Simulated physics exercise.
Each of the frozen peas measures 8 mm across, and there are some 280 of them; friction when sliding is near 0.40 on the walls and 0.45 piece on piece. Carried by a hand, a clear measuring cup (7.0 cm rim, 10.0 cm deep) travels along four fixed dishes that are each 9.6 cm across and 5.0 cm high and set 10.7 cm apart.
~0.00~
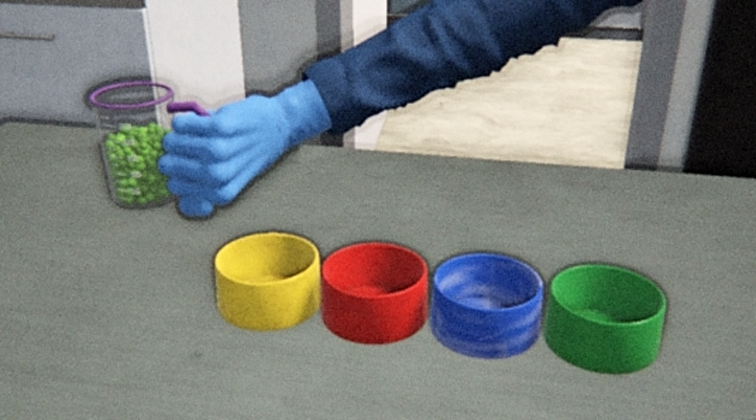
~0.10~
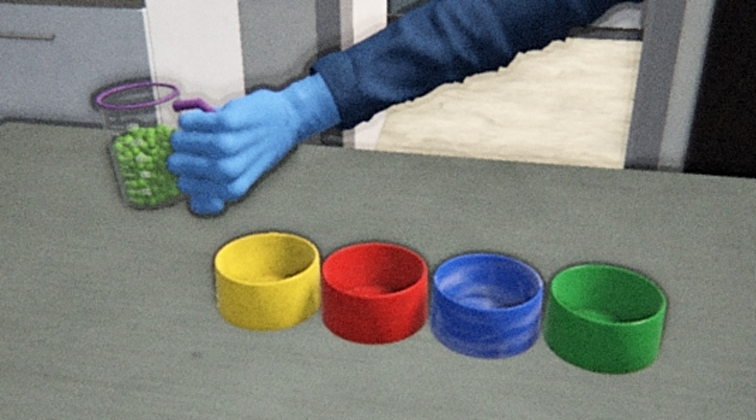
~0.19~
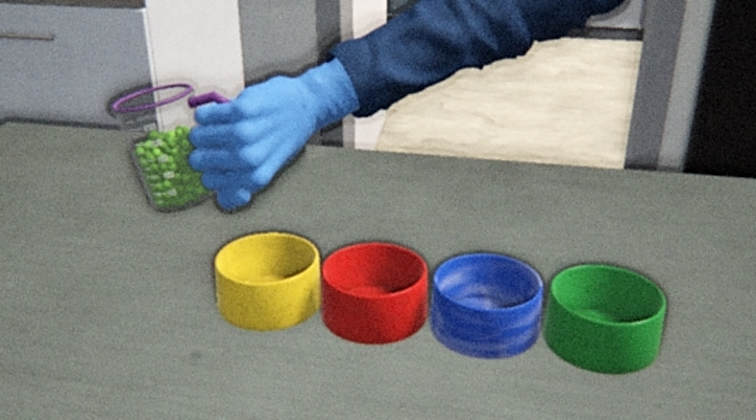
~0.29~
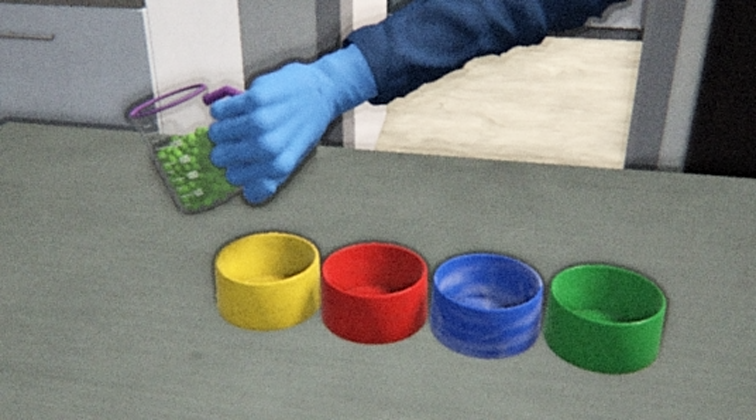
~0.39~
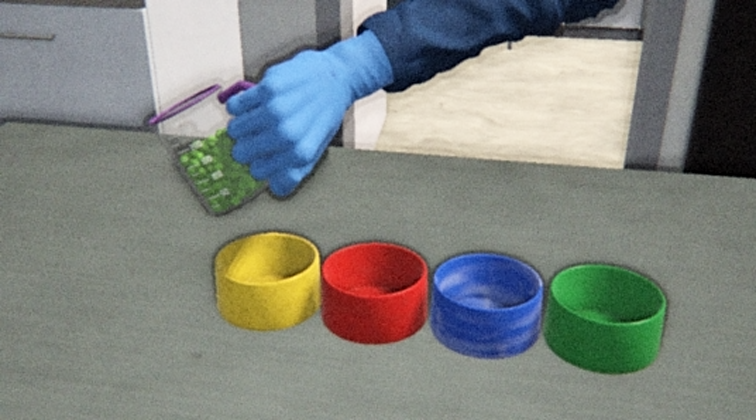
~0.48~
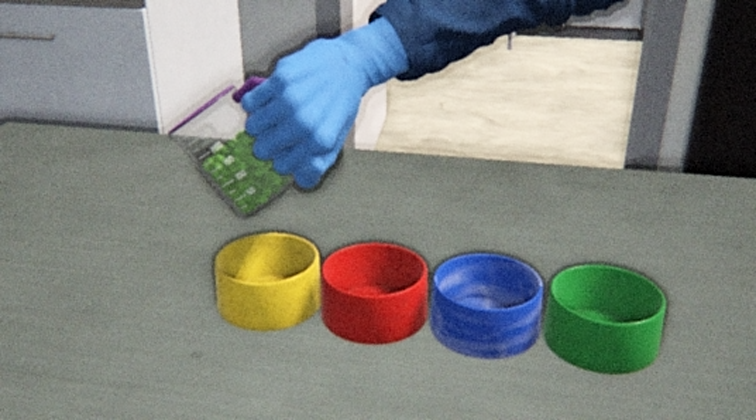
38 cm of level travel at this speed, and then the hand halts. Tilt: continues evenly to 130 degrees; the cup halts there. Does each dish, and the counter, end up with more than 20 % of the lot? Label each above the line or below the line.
Red: Above the line; blue: Above the line; green: Below the line; yellow: Below the line; counter: Below the line.
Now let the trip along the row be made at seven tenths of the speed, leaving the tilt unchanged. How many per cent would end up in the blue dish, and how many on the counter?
In that case blue 0; counter 20.
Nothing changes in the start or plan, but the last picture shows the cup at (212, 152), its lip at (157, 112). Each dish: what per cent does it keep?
Kept per dish: Red = 0, blue = 100, green = 0, yellow = 0.
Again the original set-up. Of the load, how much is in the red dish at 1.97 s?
About 45 percent.
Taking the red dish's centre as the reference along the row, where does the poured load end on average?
I'd say about 5 cm, heading up the x axis.
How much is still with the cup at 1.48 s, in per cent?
Roughly 65 percent.
After 1.08 s, tilt 86 degrees; cup holds 100 %.
After 1.48 s, tilt 120 degrees; cup holds 65 %, red 25 %.
After 1.97 s, tilt 130 degrees; cup holds 0 %, red 45 %, blue 45 %.
In the end, at 2.4 s, red 45 %, blue 45 %, green 0 %, yellow 0 %, counter 10 %.
